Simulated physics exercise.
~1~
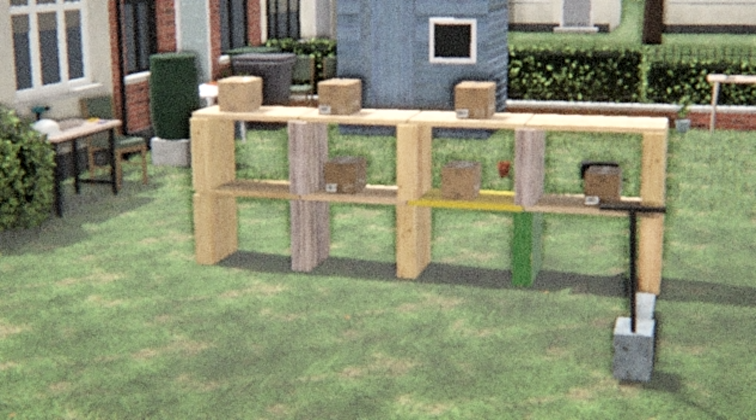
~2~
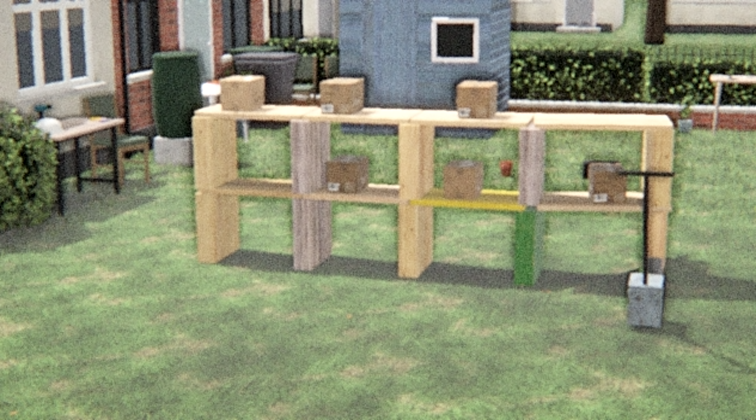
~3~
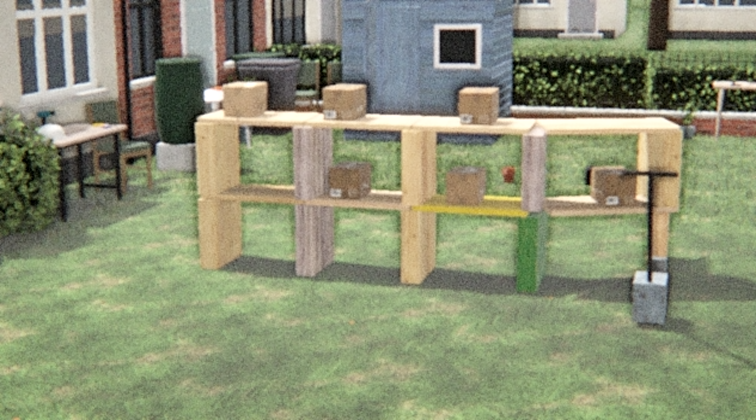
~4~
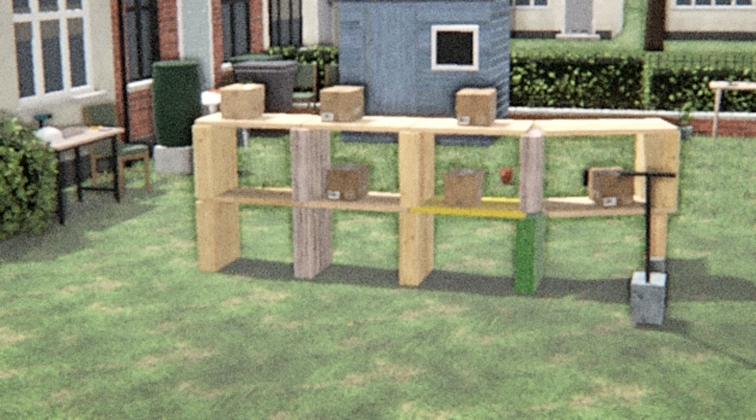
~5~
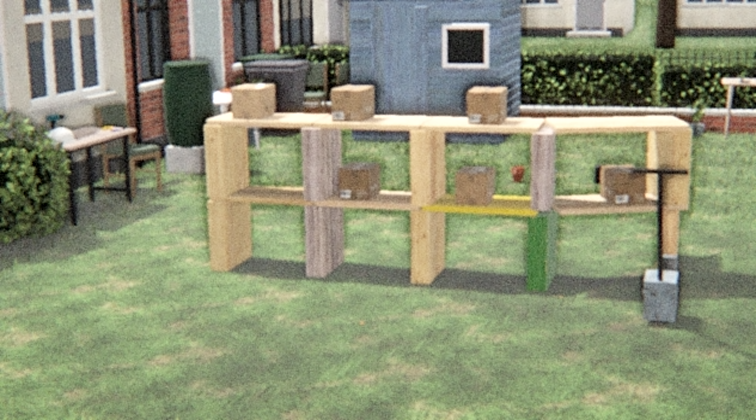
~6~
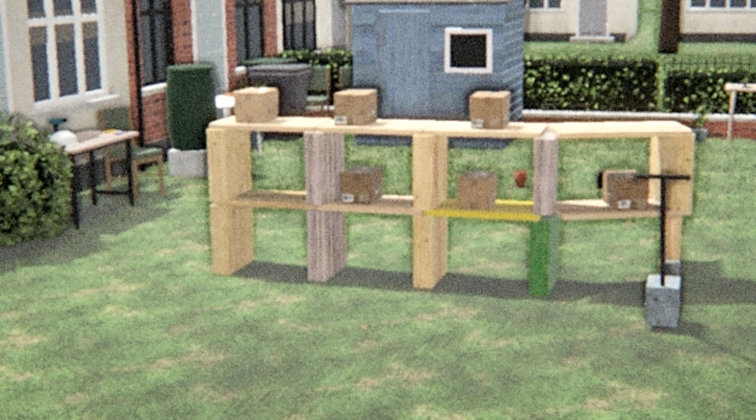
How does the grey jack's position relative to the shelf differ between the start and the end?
At the start the jack stands out on the grass in front of the shelf's right end, nearer the viewer. At the end it is farther back, close to the foot of the right-hand end upright.
